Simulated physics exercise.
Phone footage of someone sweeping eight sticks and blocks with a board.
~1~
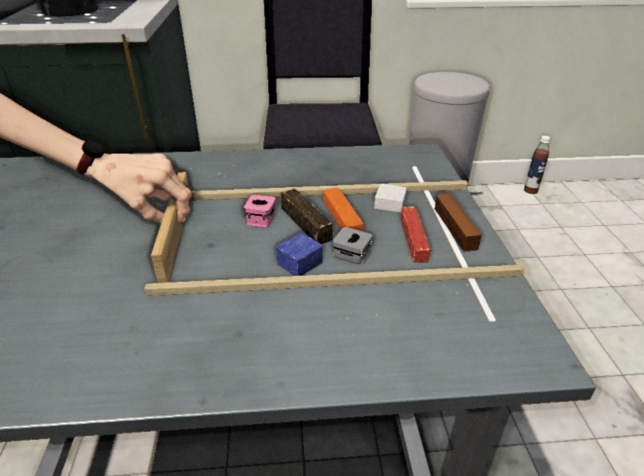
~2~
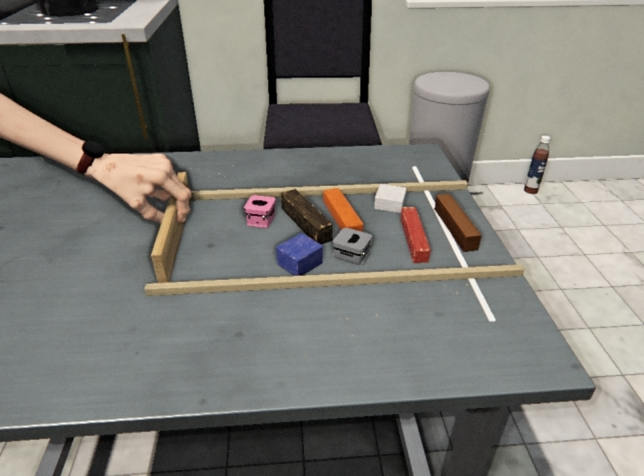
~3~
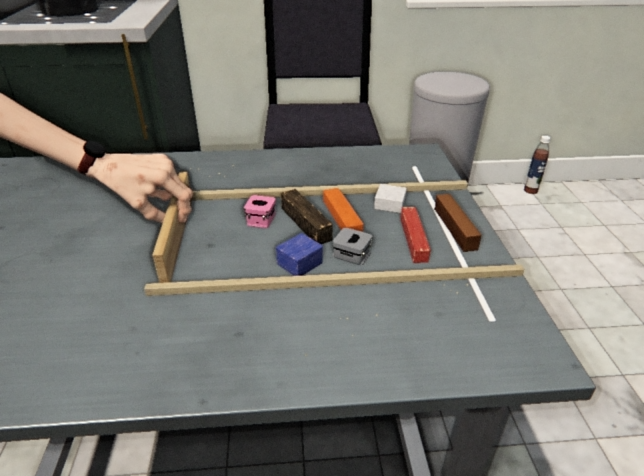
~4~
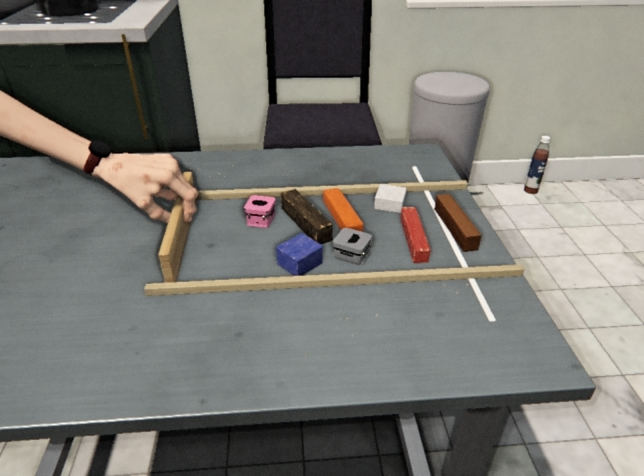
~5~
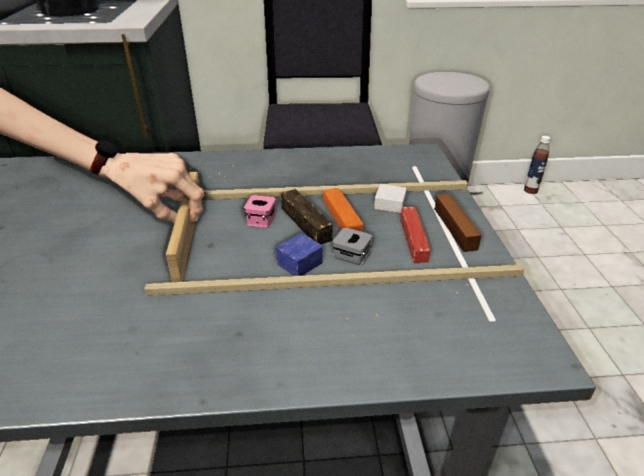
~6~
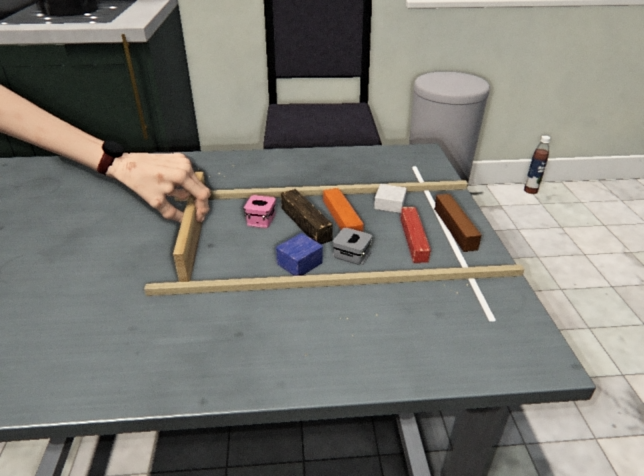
On a grey table in a room with a tiled floor, a hand holds a wooden board upright at the left end of two wooden rails, with colourful blocks and small objects lying between them. At first the board barely moves, then the hand slides it slightly right, while the objects stay still.
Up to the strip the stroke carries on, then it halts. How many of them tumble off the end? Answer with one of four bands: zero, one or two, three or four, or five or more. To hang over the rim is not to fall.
Three or four.
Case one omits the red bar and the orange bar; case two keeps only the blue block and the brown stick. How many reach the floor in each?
The counts: 2 and 2.
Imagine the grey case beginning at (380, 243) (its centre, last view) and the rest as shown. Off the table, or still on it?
As for the grey case, it keeps its place.
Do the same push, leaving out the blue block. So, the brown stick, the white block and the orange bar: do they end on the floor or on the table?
As for the brown stick, it is not retained; the white block is not retained; the orange bar is not retained.
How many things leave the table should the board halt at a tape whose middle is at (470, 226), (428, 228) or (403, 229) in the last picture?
6, 3, 0.
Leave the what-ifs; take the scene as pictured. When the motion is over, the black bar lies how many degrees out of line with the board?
I'd estimate about 0 degrees.
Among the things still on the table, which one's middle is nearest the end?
It's the grey case.
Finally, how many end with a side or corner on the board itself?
It's touching 2 at the end.
Soon after, none off yet; brown stick at rest near (456, 221); red bar at rest near (415, 233); white block at rest near (391, 198).
At rest, the number that fall off is three or four; fallen, orange bar, white block, red bar and brown stick.
